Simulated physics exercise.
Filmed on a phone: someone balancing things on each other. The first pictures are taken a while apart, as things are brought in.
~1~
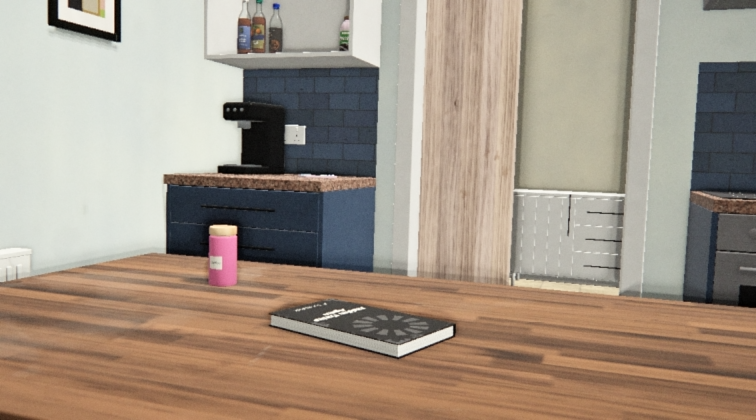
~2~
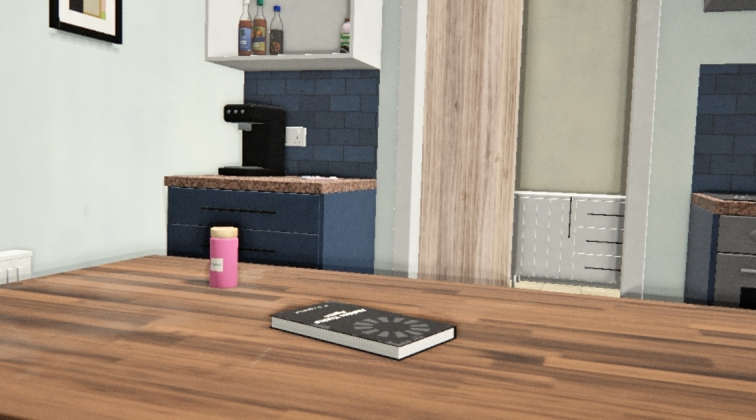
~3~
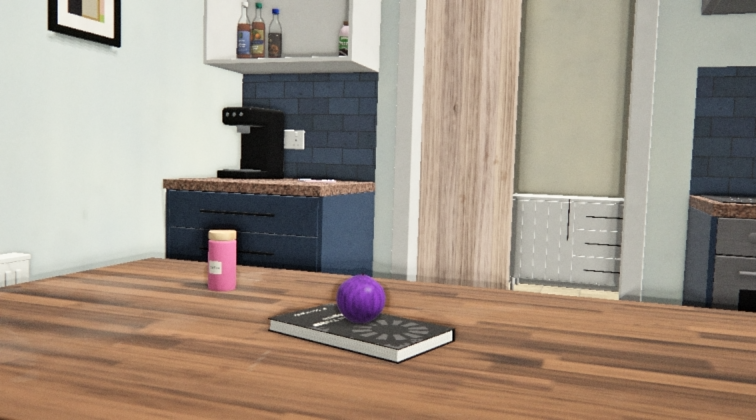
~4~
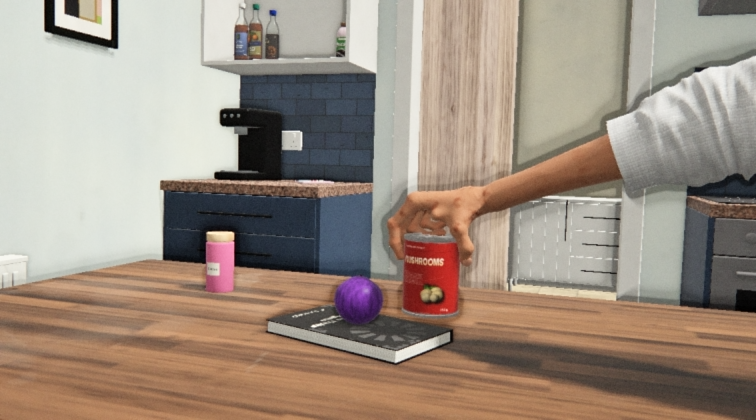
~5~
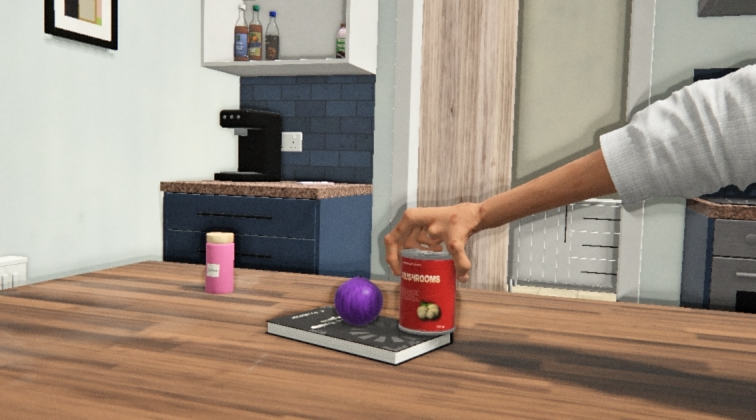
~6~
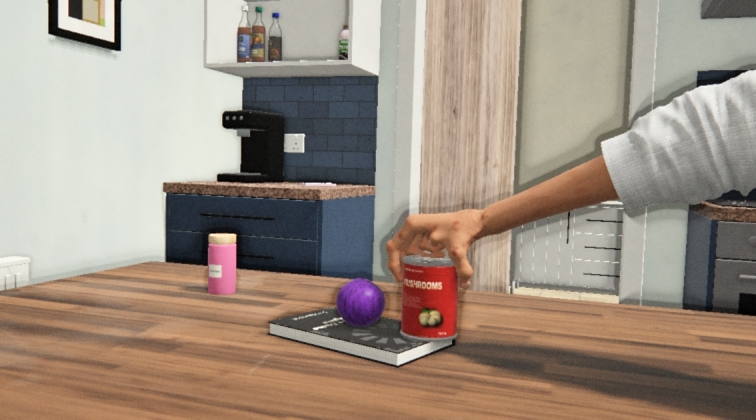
The footage shows a black book and a pink shaker on a wooden table, then a purple onion resting on the book, before a hand lowers a red tin down at the book's right end and keeps hold of it.
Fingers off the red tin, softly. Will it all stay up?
In the end the pile keeps its balance.
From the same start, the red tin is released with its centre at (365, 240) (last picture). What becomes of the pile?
Then it comes apart.
Then, 0.20 s past the last view, nothing moves.
Then, 0.40 s past the last view, red tin resting near (430, 297).
Finally, all 4 still in place. Final places as the last picture's camera would see them, red tin near (430, 297). The pile stays up.
